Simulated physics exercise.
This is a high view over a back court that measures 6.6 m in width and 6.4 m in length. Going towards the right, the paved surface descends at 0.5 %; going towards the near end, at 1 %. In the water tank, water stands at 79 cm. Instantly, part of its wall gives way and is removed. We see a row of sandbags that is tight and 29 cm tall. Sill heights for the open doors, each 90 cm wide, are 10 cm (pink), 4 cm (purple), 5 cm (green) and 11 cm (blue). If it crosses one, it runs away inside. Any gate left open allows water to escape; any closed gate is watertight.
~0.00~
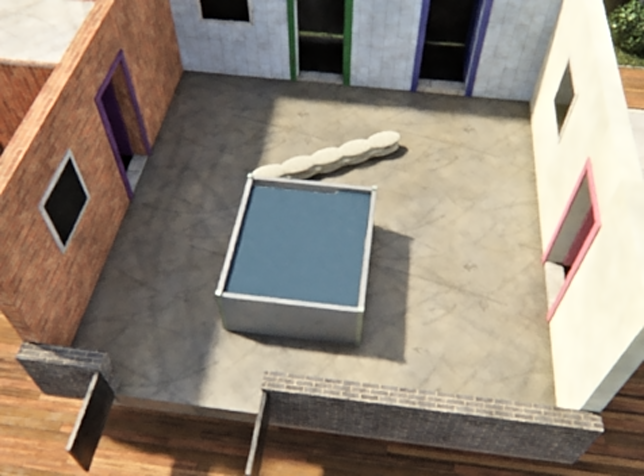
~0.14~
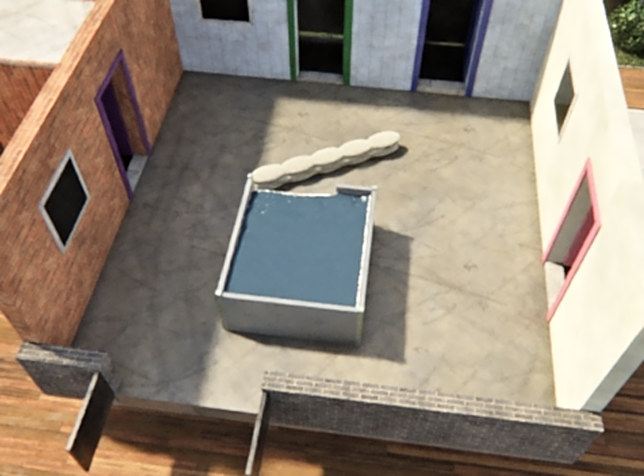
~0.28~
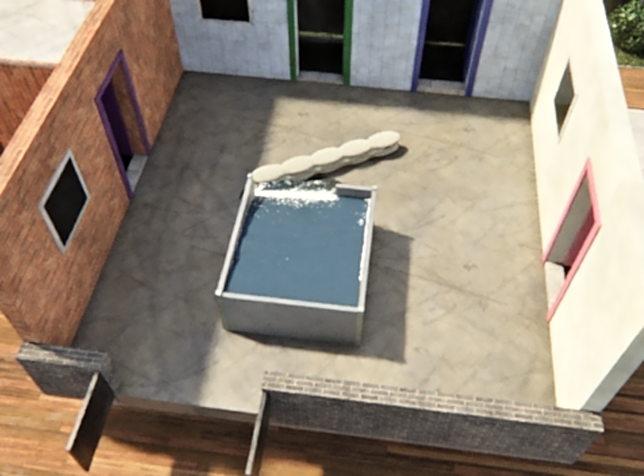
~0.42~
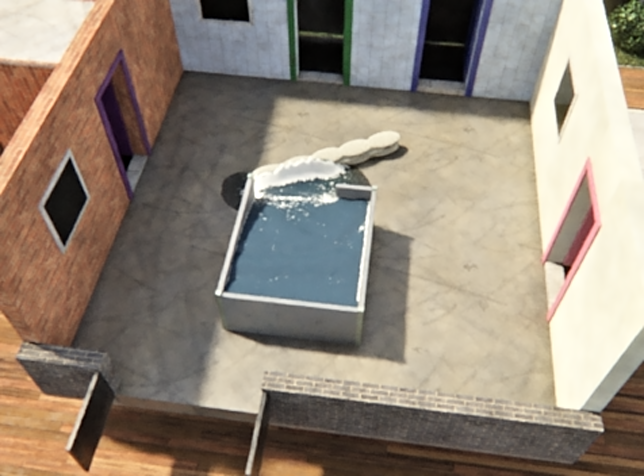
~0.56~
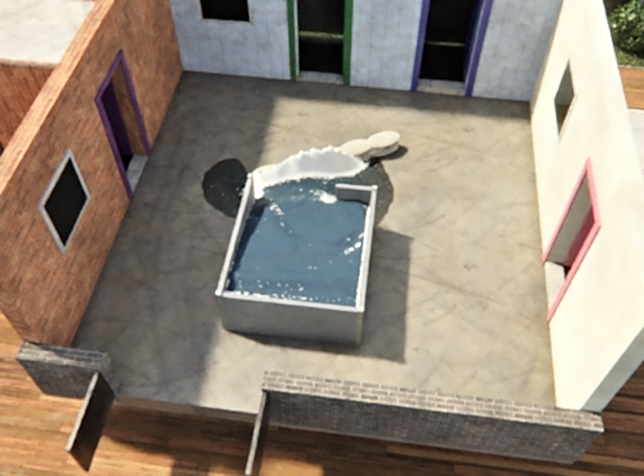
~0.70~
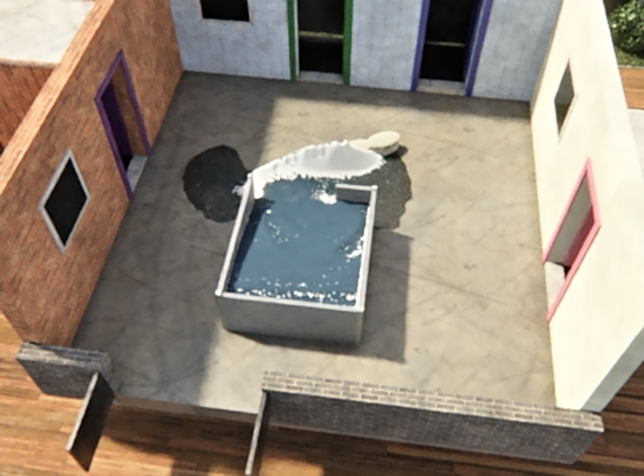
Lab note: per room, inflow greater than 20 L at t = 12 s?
Result: The pink door lets in less than the cap; the purple door lets in more than the cap; the green door lets in more than the cap; the blue door lets in less than the cap.
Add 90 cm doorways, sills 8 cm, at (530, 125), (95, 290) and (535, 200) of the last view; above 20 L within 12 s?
First doorway gets there, second falls short, third gets there.
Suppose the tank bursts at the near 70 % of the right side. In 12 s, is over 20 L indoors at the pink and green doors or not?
At pink the amount is higher than the mark, while at green it is beneath the mark.
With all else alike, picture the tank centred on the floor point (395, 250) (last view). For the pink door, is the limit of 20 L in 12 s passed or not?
Against that limit: Pink not over.
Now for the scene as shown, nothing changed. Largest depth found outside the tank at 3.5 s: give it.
It tops out at some 26 cm.
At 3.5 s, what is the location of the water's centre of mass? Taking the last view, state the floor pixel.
(347, 203).
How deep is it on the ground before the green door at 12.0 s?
Reading: Close to 4.0 cm.
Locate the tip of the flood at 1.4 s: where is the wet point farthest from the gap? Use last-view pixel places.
Point: Roughly (507, 150).
After 1.4 s water covers 35 % of the floor and is deepest (57 cm) near (279, 189); pink door not reached, purple door 6 cm at the sill, 3 L in, green door not reached, blue door not reached.
After 2.2 s water covers 60 % of the floor and is deepest (42 cm) near (279, 189); pink door not reached, purple door 8 cm at the sill, 52 L in, green door 11 cm at the sill, 7 L in, blue door not reached.
After 3.5 s water covers 60 % of the floor and is deepest (26 cm) near (277, 197); pink door 10 cm at the sill, 1 L in, purple door 9 cm at the sill, 112 L in, green door 7 cm at the sill, 37 L in, blue door 13 cm at the sill, 1 L in.
After 7.0 s water covers 90 % of the floor and is deepest (16 cm) near (537, 431); pink door 8 cm at the sill, 1 L in, purple door 6 cm at the sill, 151 L in, green door 8 cm at the sill, 48 L in, blue door 6 cm at the sill, 6 L in.
After 12.0 s water covers 95 % of the floor and is deepest (12 cm) near (537, 431); pink door 5 cm at the sill, 1 L in, purple door 6 cm at the sill, 193 L in, green door 4 cm at the sill, 63 L in, blue door 3 cm at the sill, 6 L in.
